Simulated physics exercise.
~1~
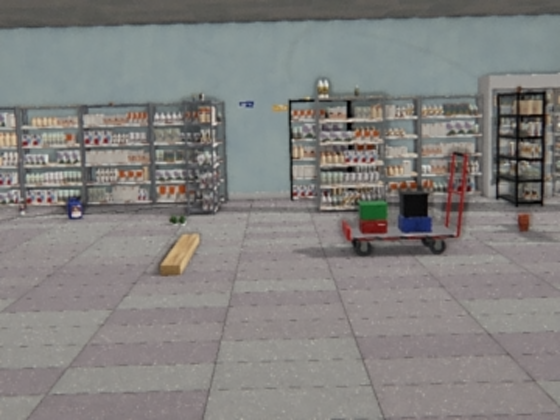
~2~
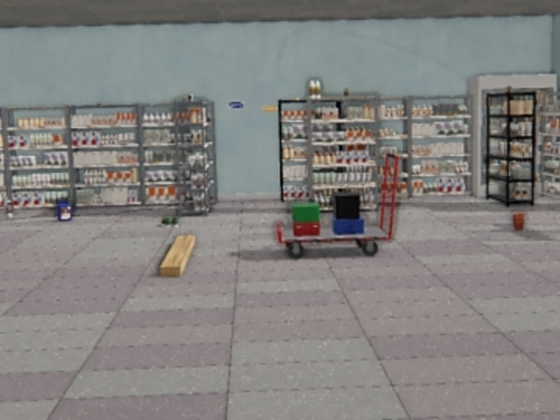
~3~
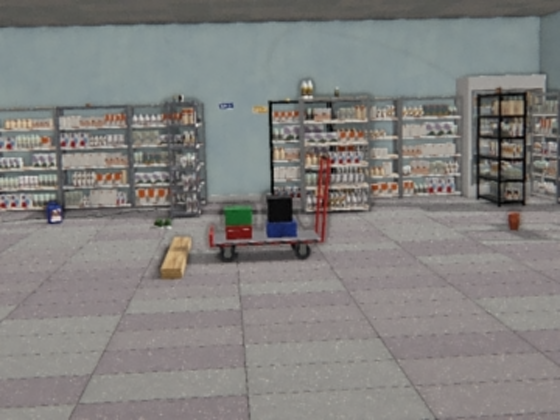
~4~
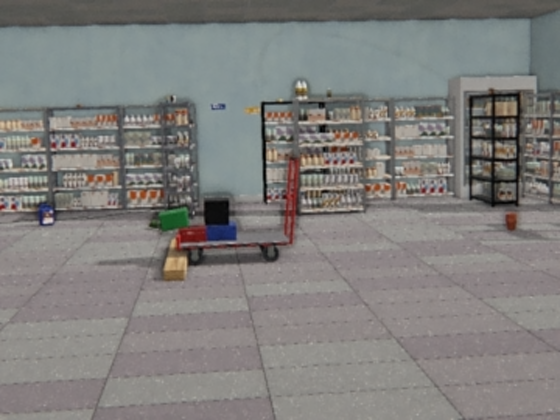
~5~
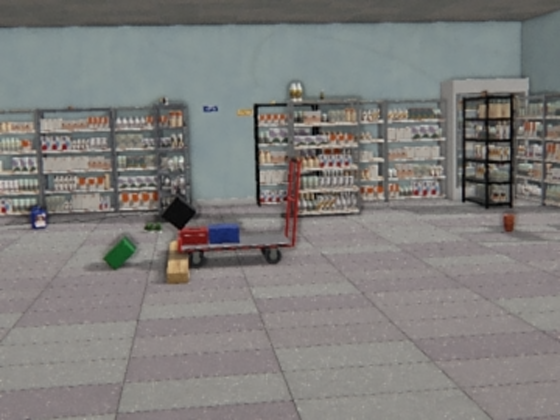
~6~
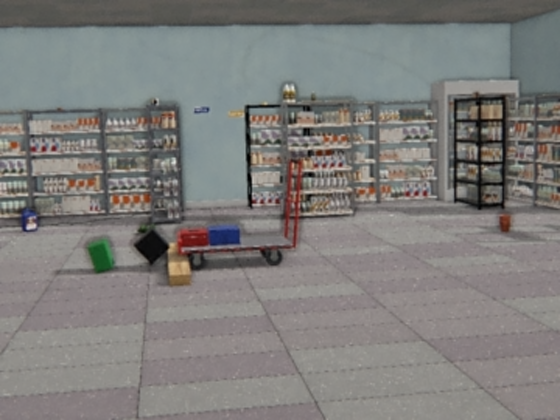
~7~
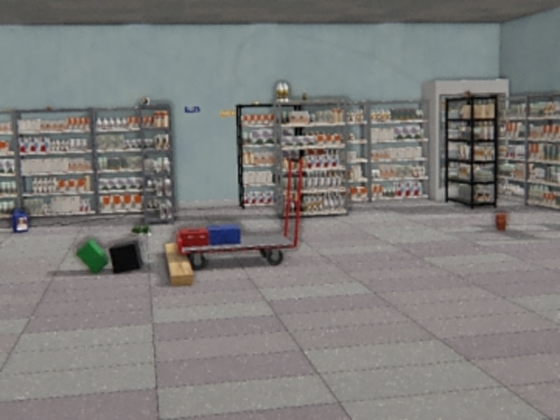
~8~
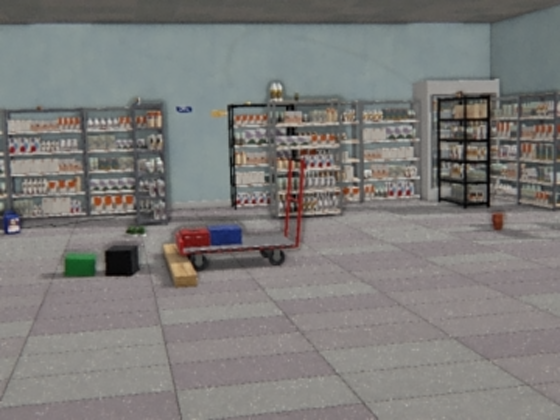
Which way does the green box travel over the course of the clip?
The green box travels to the left, first riding on the cart and then tumbling off past the wooden beam.
